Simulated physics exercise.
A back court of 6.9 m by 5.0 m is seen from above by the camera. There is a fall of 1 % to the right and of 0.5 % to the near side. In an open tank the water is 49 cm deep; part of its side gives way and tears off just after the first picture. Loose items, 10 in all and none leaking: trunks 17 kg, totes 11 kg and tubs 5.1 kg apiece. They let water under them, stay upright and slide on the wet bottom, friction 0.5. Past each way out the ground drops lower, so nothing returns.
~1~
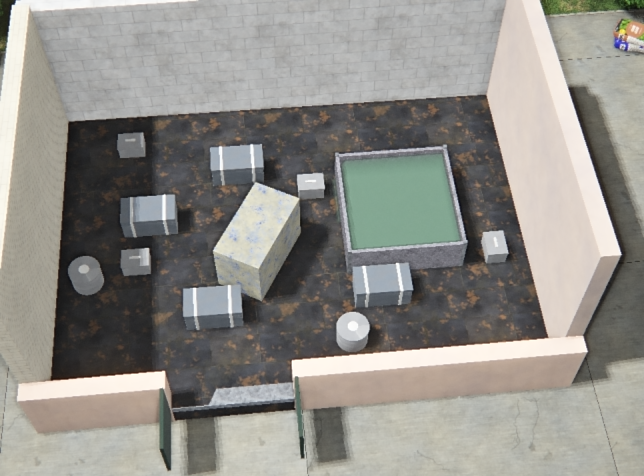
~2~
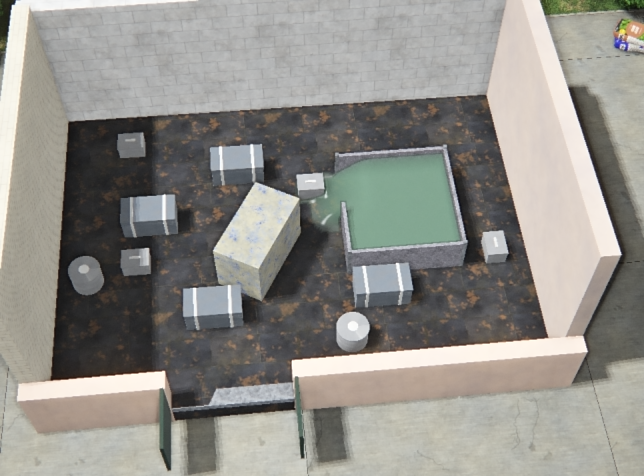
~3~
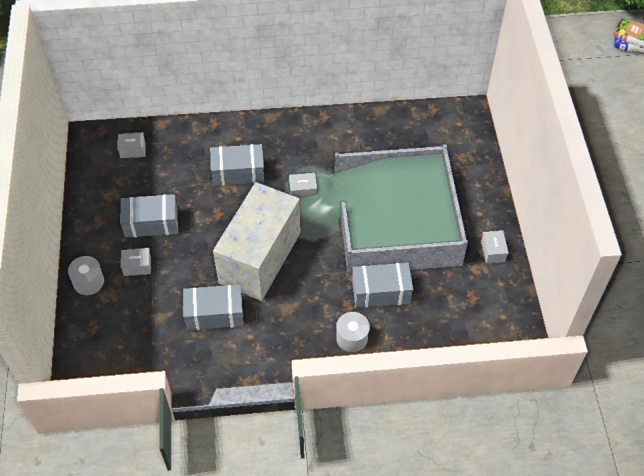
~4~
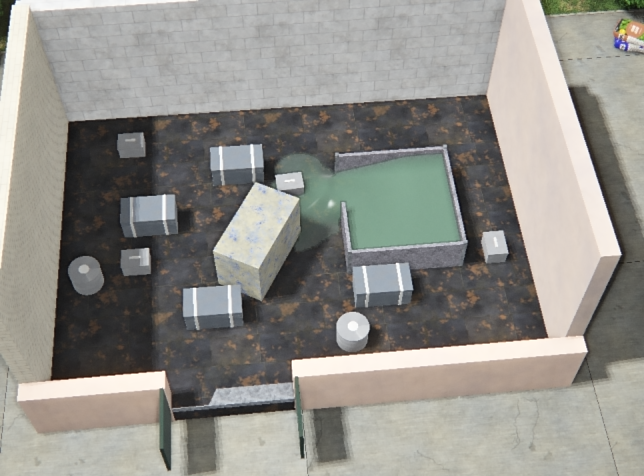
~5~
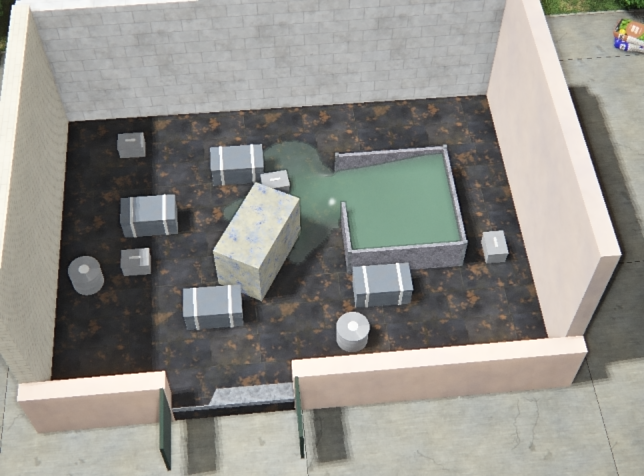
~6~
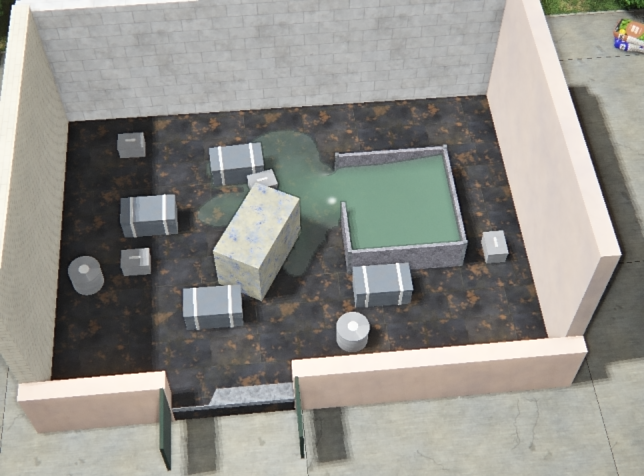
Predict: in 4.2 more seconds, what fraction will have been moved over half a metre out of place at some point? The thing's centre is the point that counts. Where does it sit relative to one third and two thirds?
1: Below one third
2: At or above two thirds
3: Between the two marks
Between the two marks.
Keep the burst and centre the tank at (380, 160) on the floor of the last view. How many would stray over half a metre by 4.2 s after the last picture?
3.
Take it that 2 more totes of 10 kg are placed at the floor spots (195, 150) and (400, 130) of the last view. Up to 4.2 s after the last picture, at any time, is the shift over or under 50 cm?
In that order: Over, short of it.
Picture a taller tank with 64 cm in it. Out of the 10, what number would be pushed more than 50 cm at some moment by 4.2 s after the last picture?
Then the count would be 7.
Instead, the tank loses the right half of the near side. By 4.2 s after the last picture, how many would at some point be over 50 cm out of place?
Then it comes to 2.
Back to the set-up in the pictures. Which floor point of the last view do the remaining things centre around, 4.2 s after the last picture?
The average lands around (214, 256).
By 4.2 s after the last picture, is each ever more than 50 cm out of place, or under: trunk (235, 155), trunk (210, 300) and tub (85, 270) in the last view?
One by one: Above the line; below the line; above the line.
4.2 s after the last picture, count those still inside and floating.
At that moment it comes to 4.
Then, 0.4 s after the last picture 1 of 10 are over 50 cm from their spots; 0 afloat.
Then, 1.5 s after the last picture 2 of 10 are over 50 cm from their spots; 1 afloat.
Then, 2.8 s after the last picture 4 of 10 are over 50 cm from their spots; 3 afloat.
Then, 4.2 s after the last picture 5 of 10 are over 50 cm from their spots, and 5 have been at some point; 4 afloat.
